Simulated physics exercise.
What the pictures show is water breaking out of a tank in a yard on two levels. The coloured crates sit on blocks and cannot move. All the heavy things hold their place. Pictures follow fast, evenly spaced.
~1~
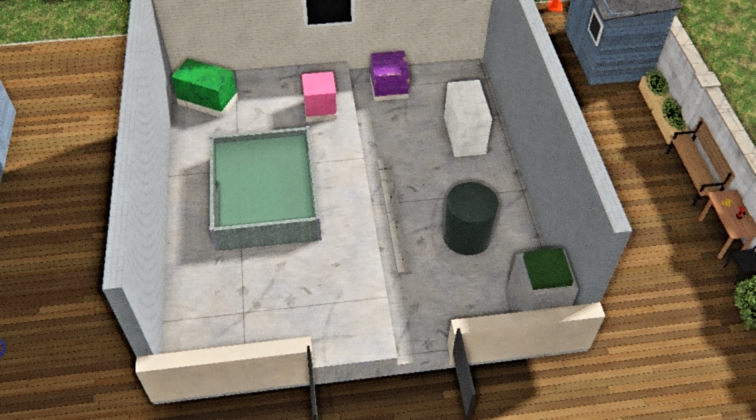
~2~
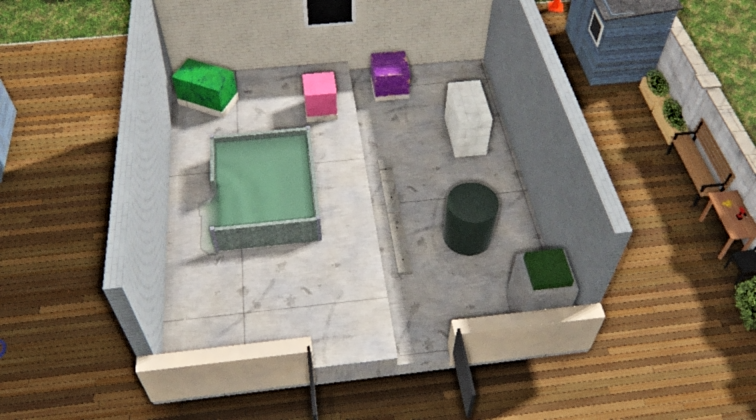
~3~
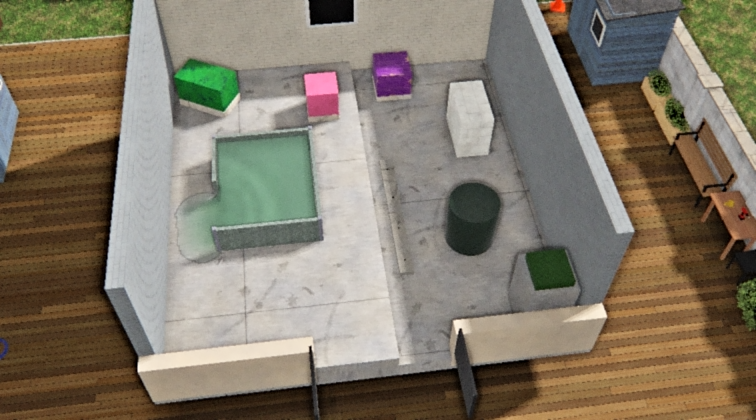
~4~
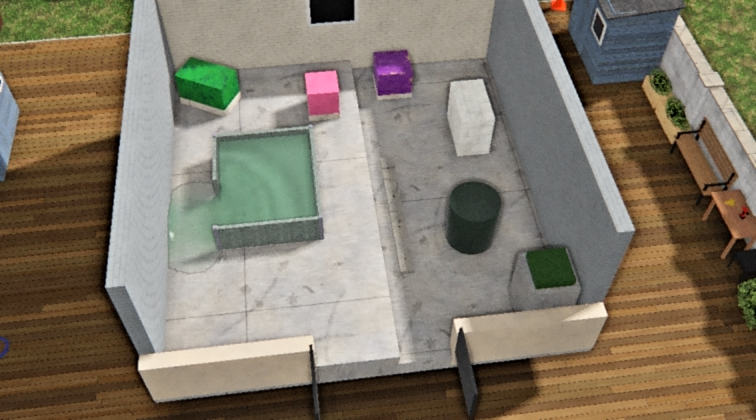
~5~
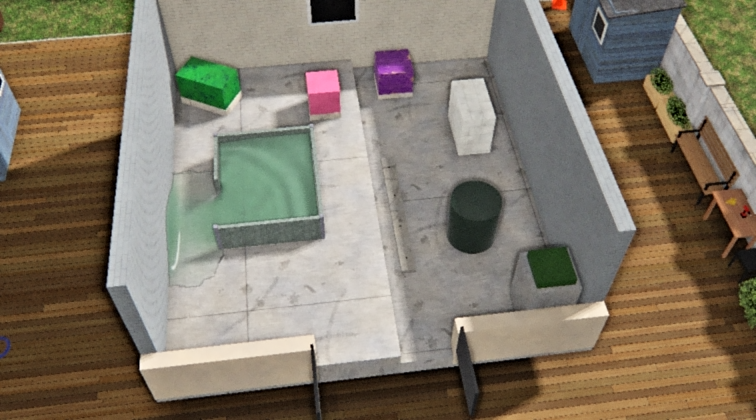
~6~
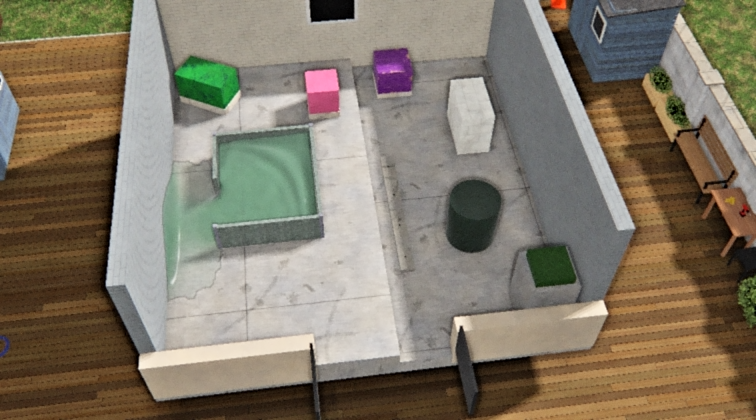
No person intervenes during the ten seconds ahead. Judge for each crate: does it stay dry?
The pink crate has no water on it afterwards. The green crate has water on it afterwards. The purple crate has no water on it afterwards.
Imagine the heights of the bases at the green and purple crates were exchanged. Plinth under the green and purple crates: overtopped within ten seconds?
Well, green crate is inundated and purple crate stays untouched then.
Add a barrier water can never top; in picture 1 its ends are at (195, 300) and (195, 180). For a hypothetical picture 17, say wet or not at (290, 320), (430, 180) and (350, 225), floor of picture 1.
First inundated, then unwetted, then unwetted.
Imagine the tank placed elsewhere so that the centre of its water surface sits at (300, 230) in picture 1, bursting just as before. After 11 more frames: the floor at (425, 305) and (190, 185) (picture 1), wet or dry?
The first spot is not reached, while the second is wetted.
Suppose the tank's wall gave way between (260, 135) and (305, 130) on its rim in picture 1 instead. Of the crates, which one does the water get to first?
The pink one.
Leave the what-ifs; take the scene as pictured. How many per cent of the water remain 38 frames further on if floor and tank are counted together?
Near 96 in a hundred.
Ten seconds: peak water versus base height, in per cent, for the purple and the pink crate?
About 70 percent and about 70 percent.
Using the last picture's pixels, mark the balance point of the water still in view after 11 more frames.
It is near (234, 218).
A moment on, water covers 10 % of the floor; the pink crate not reached, the green crate not reached, the purple crate not reached.
Next, water covers 20 % of the floor; the pink crate not reached, the green crate water round its plinth, the purple crate not reached.
Then, water covers 40 % of the floor; the pink crate water round its plinth, the green crate water round its plinth, the purple crate not reached.
Later, water covers 65 % of the floor; the pink crate water round its plinth, the green crate water round its plinth, the purple crate water round its plinth.
In the end, water covers 90 % of the floor; the pink crate stayed above the water, the green crate was topped, the purple crate stayed above the water.
